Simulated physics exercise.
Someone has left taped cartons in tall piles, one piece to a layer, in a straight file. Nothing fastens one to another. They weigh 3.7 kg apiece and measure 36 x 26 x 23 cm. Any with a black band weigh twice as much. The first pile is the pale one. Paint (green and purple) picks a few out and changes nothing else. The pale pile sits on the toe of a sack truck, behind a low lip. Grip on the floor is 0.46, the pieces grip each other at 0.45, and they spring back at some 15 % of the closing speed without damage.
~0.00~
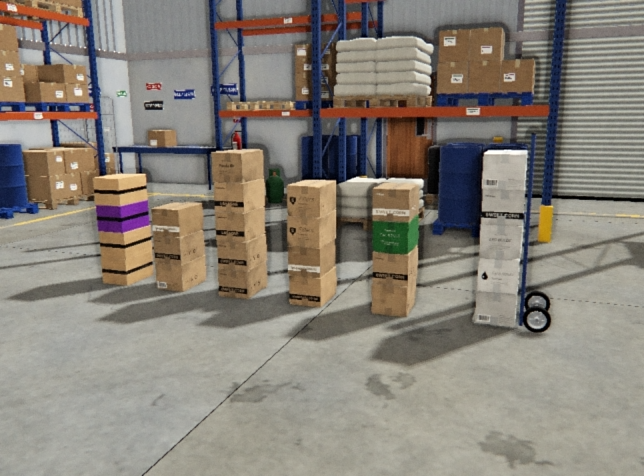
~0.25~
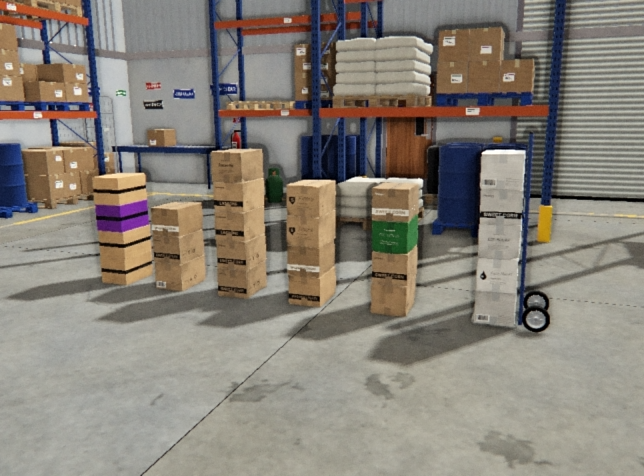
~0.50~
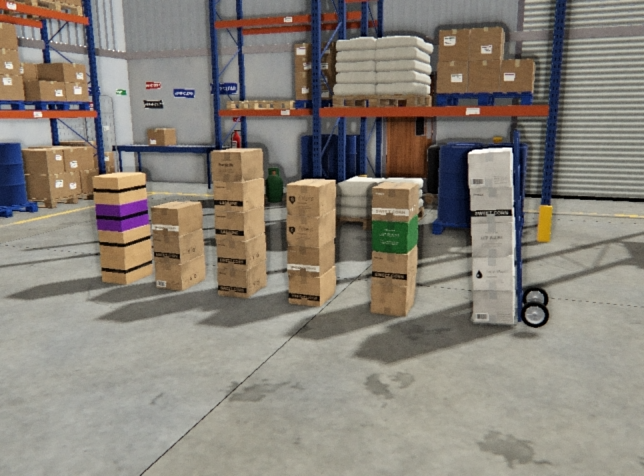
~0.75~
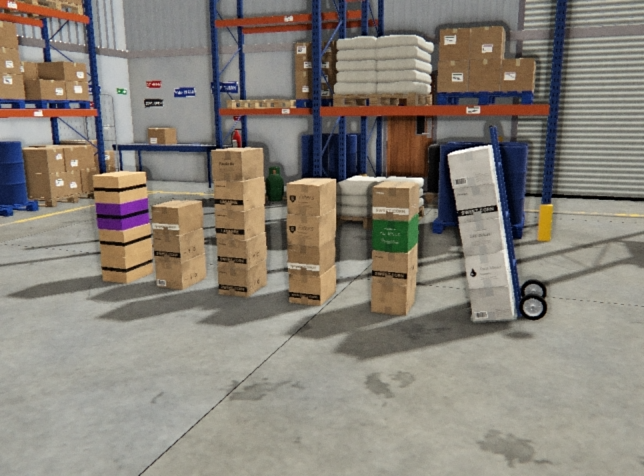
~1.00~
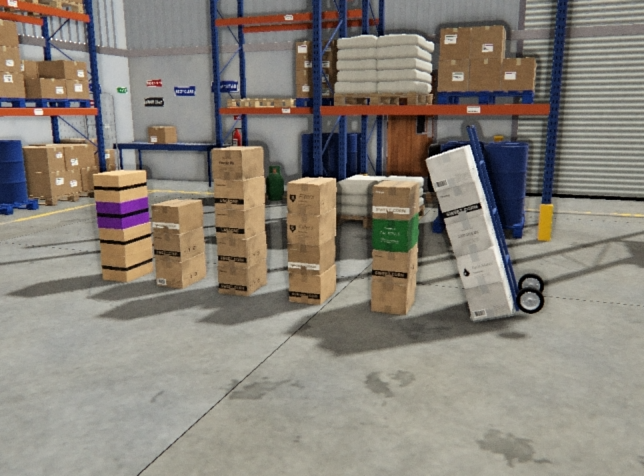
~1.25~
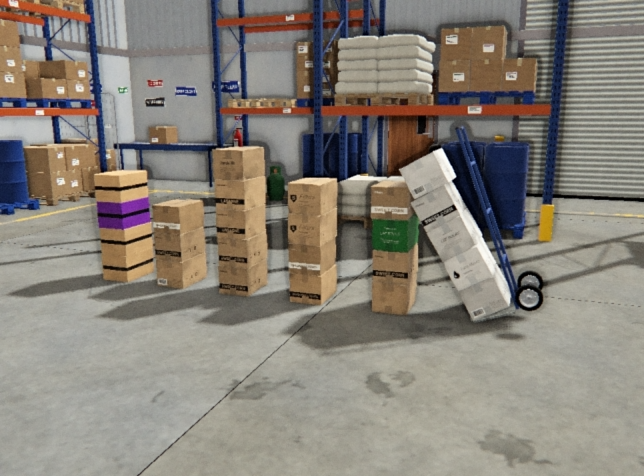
To begin with, a pale pile stands upright on a blue sack truck at the right of a row of brown carton piles, one with a green band. The truck tips left, the pale pile leaning with it, then the pile leans further than the frame, its top beside the green-banded pile.
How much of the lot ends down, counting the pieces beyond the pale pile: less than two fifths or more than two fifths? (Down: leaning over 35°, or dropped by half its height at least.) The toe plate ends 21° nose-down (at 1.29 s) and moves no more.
It comes to over two fifths.
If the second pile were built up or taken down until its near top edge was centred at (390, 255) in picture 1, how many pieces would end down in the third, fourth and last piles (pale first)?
In that case third 0, fourth 0, last 0.
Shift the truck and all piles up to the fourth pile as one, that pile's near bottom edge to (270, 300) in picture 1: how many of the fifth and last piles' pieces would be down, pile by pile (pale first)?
Then fifth 0, last 0.
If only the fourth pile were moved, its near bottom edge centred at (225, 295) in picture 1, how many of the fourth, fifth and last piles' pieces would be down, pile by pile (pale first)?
In that case fourth 5, fifth 3, last 4.
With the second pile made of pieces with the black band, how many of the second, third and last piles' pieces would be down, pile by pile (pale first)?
Then second 0, third 0, last 0.
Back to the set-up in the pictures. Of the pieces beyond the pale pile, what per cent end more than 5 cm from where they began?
It is 85 per cent.
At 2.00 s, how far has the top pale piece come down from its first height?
Some 30 cm lower.
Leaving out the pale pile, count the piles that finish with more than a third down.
3 of them.
After 2.00 s, 5 of the pale pile down; none of the 20 other cartons down, 6 disturbed; green carton leaning 31°.
After 2.96 s, 5 of the pale pile down; 5 of the 20 other cartons down; green carton leaning 27°, 16 cm lower.
At rest (4.0 s), 5 of the pale pile down; 11 of the 20 other cartons down; green carton leaning 32°, 20 cm lower; purple carton shifted 28 mm. That is 55 per cent. As the last picture would show them, middles, green carton near (289, 249), purple carton near (122, 211).
